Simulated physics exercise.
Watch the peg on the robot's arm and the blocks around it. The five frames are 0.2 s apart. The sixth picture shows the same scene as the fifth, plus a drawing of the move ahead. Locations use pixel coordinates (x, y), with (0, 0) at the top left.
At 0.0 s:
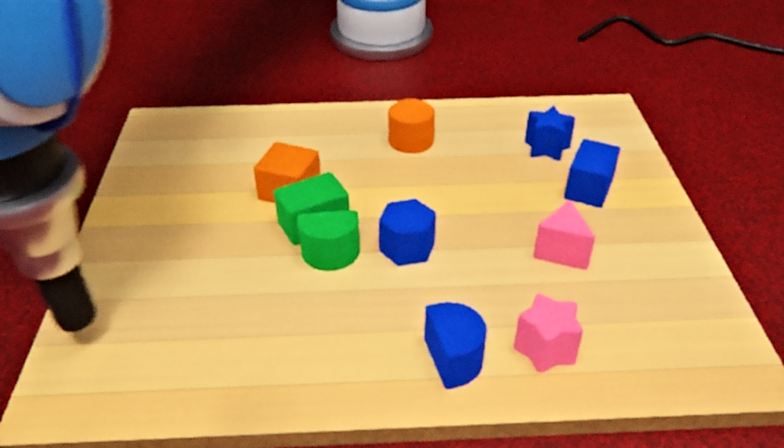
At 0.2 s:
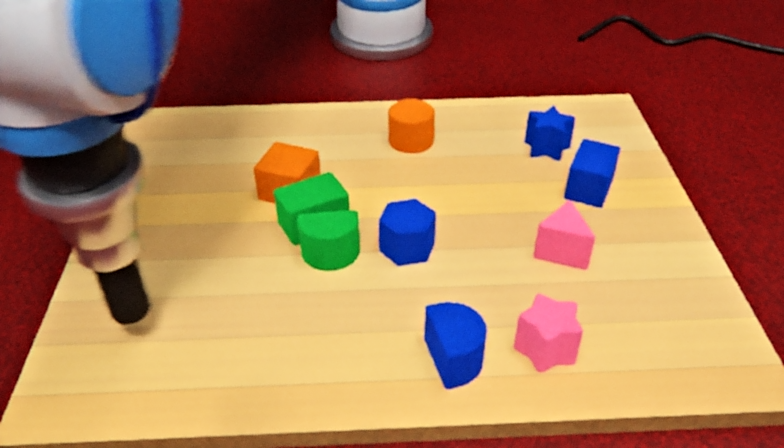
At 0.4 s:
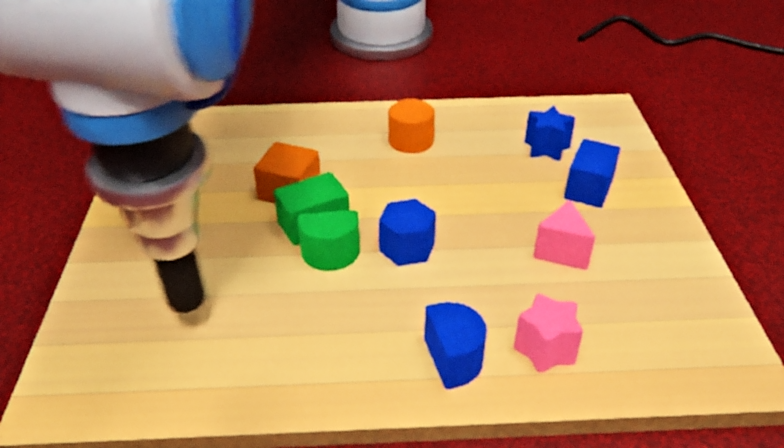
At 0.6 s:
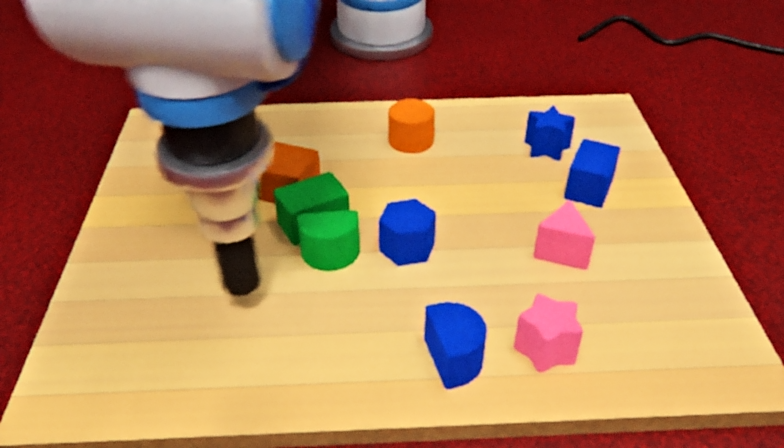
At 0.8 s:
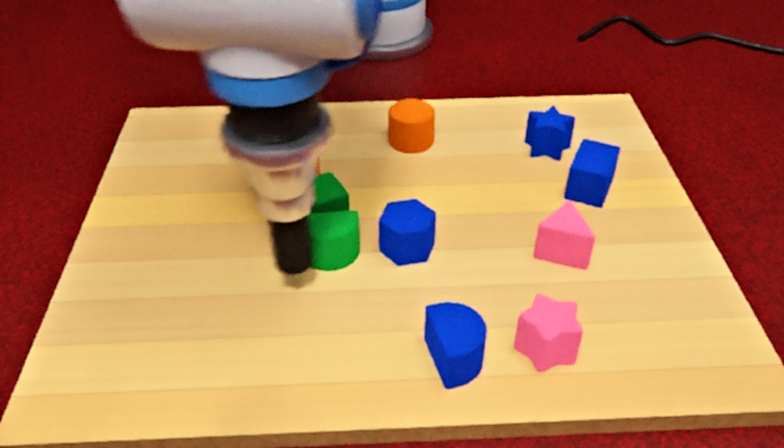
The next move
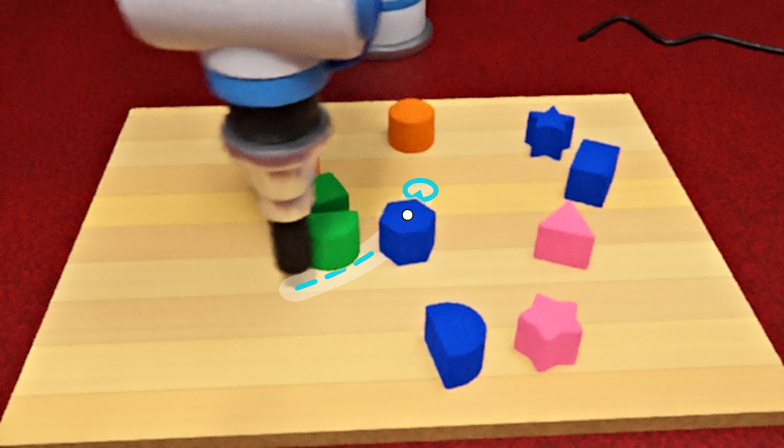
A robot arm with a dark-tipped peg starts at the left edge of a wooden board and moves steadily right and slightly upward above scattered orange, green, blue and pink blocks. It then passes in front of the orange and green blocks, partly hiding them, while all the blocks stay still.
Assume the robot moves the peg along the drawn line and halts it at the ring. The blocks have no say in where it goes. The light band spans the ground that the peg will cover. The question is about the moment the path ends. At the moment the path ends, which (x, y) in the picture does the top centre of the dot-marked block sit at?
(444, 200)
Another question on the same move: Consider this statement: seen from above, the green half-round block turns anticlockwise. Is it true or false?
My answer: True.
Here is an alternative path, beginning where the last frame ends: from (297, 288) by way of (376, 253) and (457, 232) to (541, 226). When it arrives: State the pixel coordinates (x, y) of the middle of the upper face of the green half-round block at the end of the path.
Most likely (365, 194).
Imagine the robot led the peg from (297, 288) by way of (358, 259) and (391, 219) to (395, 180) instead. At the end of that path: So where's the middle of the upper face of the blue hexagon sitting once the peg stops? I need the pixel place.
Its top middle will sit at (430, 202).
The line goes from (297, 288) via (358, 262) and (400, 227), ending at (421, 190); the dot is on the blue hexagon.
What follows on the original path. One third of the way, peg at (357, 238); green half-round block at (353, 202), turned 40° anticlockwise.
Two thirds of the way, peg at (401, 203); green rectangle at (314, 187), turned 20° anticlockwise; green half-round block at (371, 176), turned 100° anticlockwise; blue hexagon at (442, 201), turned 60° clockwise.
At the end, peg at (421, 167); green rectangle at (314, 187), turned 20° anticlockwise; green half-round block at (372, 172), turned 115° anticlockwise; blue hexagon at (444, 200), turned 70° clockwise; orange circle unmoved.
